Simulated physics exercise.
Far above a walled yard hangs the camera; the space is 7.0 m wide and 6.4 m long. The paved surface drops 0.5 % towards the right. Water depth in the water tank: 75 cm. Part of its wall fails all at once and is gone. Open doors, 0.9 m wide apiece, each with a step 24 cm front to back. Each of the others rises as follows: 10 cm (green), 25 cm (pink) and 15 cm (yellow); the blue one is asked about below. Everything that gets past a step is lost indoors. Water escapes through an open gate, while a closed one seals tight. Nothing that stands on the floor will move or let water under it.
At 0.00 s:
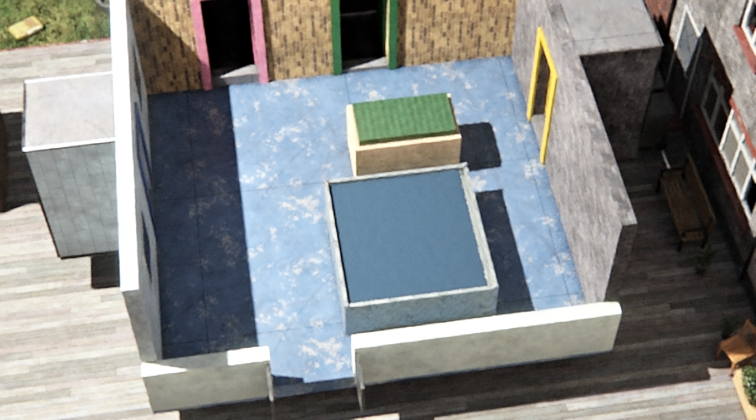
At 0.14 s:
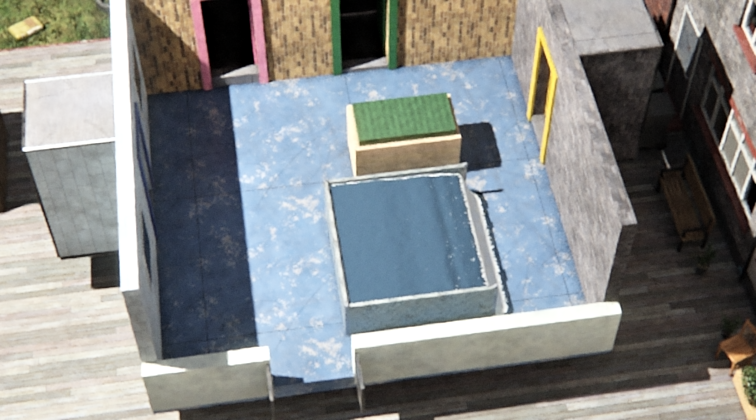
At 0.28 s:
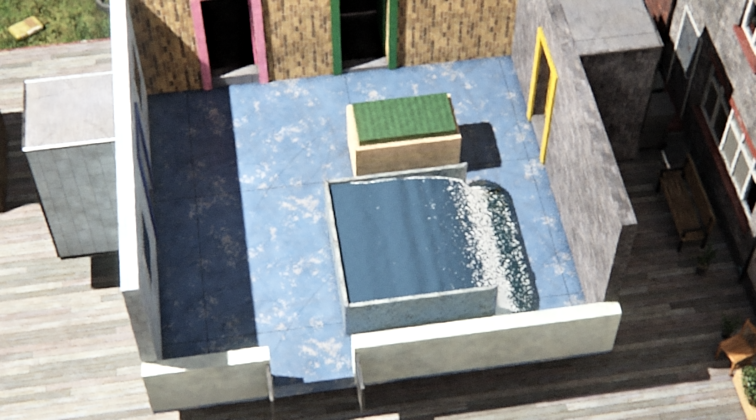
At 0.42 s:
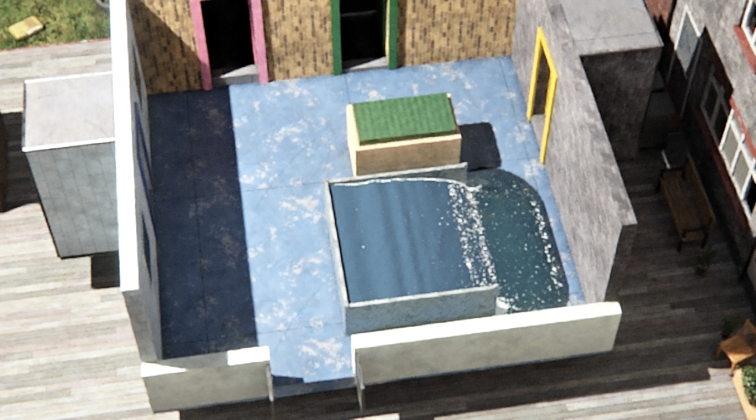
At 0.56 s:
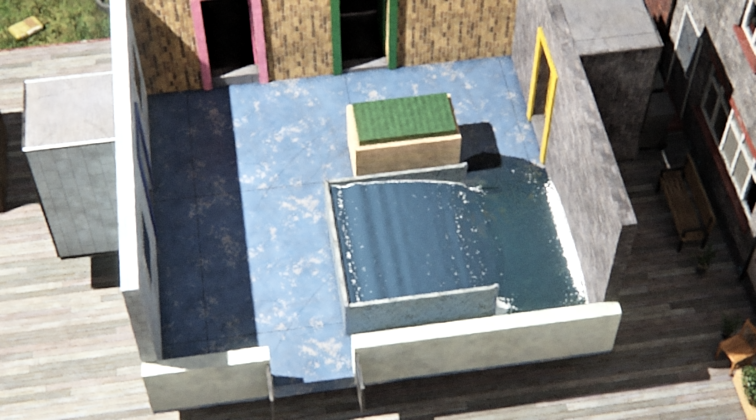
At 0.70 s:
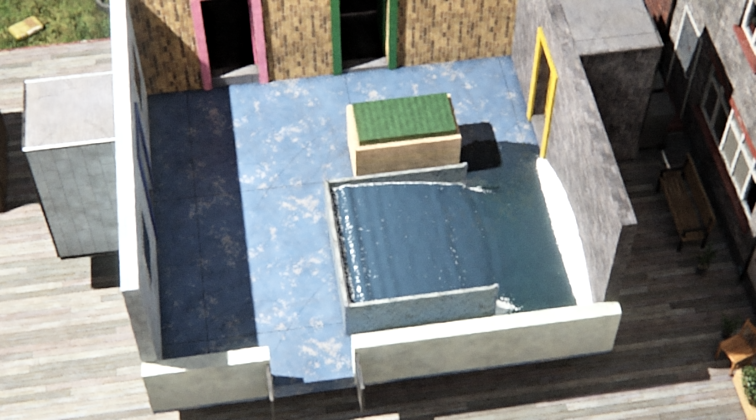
The clip opens on a high view of a walled yard, where still, dark water fills a tank beside a green-topped block. The tank's right side vanishes and water pours out in a white-flecked, rounded sheet, then spreads to the right wall and foams along it towards the yellow doorway.
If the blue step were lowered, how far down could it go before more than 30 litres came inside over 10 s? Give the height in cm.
Down to about 8.5 cm.
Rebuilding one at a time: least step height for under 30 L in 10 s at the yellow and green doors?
You'd want about 16 centimetres at yellow and about 8.5 centimetres at green.
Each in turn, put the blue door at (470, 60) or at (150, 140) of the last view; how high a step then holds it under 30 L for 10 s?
Around 30 and 13.0 cm respectively.
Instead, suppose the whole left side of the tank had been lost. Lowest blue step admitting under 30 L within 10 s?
In that case you'd want it roughly 23 cm high.
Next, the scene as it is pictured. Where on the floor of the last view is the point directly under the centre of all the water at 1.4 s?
(461, 253) or so.
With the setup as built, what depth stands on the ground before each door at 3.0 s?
Depths in cm - green: 13, pink: 0, yellow: 19, blue: 0.
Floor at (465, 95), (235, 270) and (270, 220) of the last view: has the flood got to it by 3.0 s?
In that order: Flooded, still dry, dry.
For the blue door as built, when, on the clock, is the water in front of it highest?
Around 7.0 s, give or take.
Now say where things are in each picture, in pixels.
Still water, 75 cm deep, in the water tank at (408, 235); the blue door at (146, 175) is dry, in the first frame.
The gap is at (476, 243), the front 0.3 m out at (507, 311); the back of the water tank holds 75 cm, in the second frame.
The gap is at (476, 245), the front 0.8 m out at (534, 302); the back of the water tank holds 75 cm, in the third frame.
The gap is at (476, 246), the front 1.3 m out at (564, 292); the back of the water tank holds 75 cm, in the fourth frame.
The gap is at (476, 247), the front 1.6 m out at a hidden place; the back of the water tank holds 70 cm, in the fifth frame.
The gap is at (476, 247), the front 1.8 m out at (539, 152); the back of the water tank holds 63 cm; 5.5 m in a straight line remain to the blue door at (146, 175), in the sixth frame.
After 1.4 s water covers 20 % of the floor, deepest (62 cm) near (587, 333); it has not reached the blue door.
After 3.0 s water covers 40 % of the floor, deepest (40 cm) near (576, 334); it has not reached the blue door.
After 10.0 s water covers 100 % of the floor, deepest (16 cm) near (515, 93); 10 cm at the blue door, 71 litres in over its 6 cm step.
At the blue door as built, the water arrived by 4.6 s and peaked near 14 cm at 6.8 s.
Run again over the same 10 s with other heights there, 54 litres in over 7 cm, 21 litres over 9.5 cm. The limit of 30 litres is kept from about 8.5 cm up.
